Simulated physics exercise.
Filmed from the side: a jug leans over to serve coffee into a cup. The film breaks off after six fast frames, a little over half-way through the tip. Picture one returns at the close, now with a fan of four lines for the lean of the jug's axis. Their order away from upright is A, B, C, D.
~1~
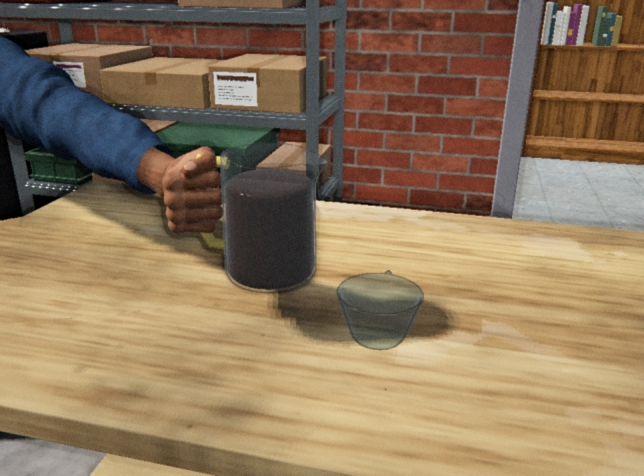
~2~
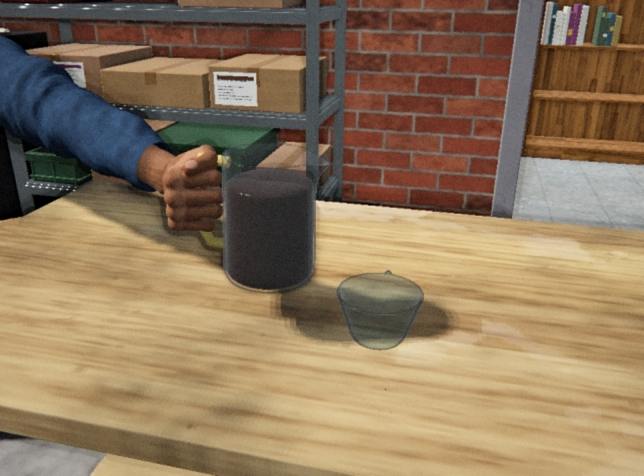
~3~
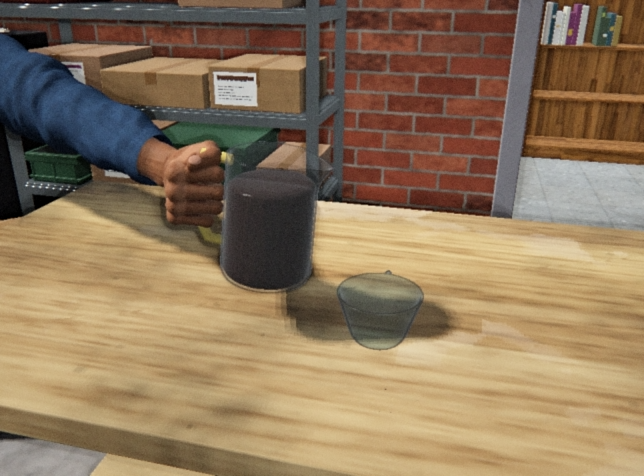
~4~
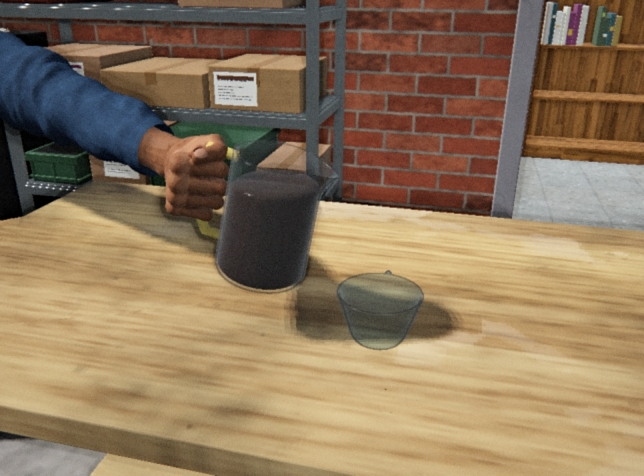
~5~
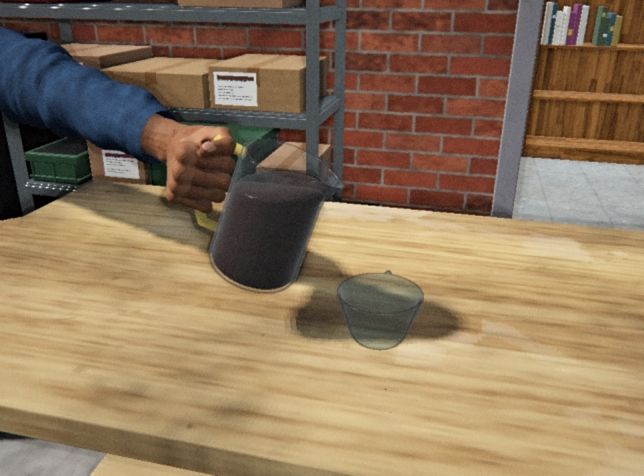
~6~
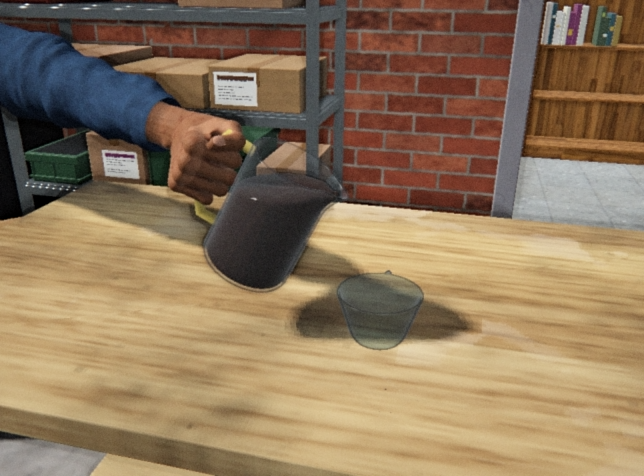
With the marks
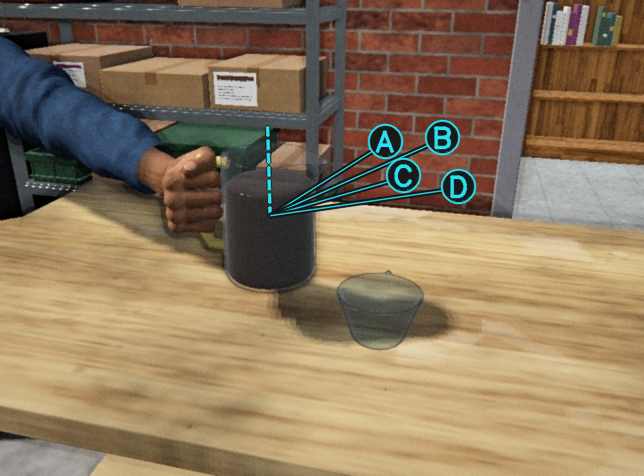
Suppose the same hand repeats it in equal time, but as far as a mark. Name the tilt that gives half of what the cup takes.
It is A.
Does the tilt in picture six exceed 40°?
No.
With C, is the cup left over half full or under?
Over half.
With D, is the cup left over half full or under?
Over half.
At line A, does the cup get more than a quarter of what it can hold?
Yes, clearly.
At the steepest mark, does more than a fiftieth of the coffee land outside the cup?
Yes.
On the marked copy, A at (372, 151); B at (428, 145); C at (387, 182); D at (442, 190).
With A, the cup ends with about 49 % of what it can hold; 3 % of the coffee is spilt.
With B, the cup ends with about 60 % of what it can hold; 9 % of the coffee is spilt.
With C, the cup ends with about 71 % of what it can hold; 16 % of the coffee is spilt.
With D, the cup ends with about 80 % of what it can hold; 26 % of the coffee is spilt.
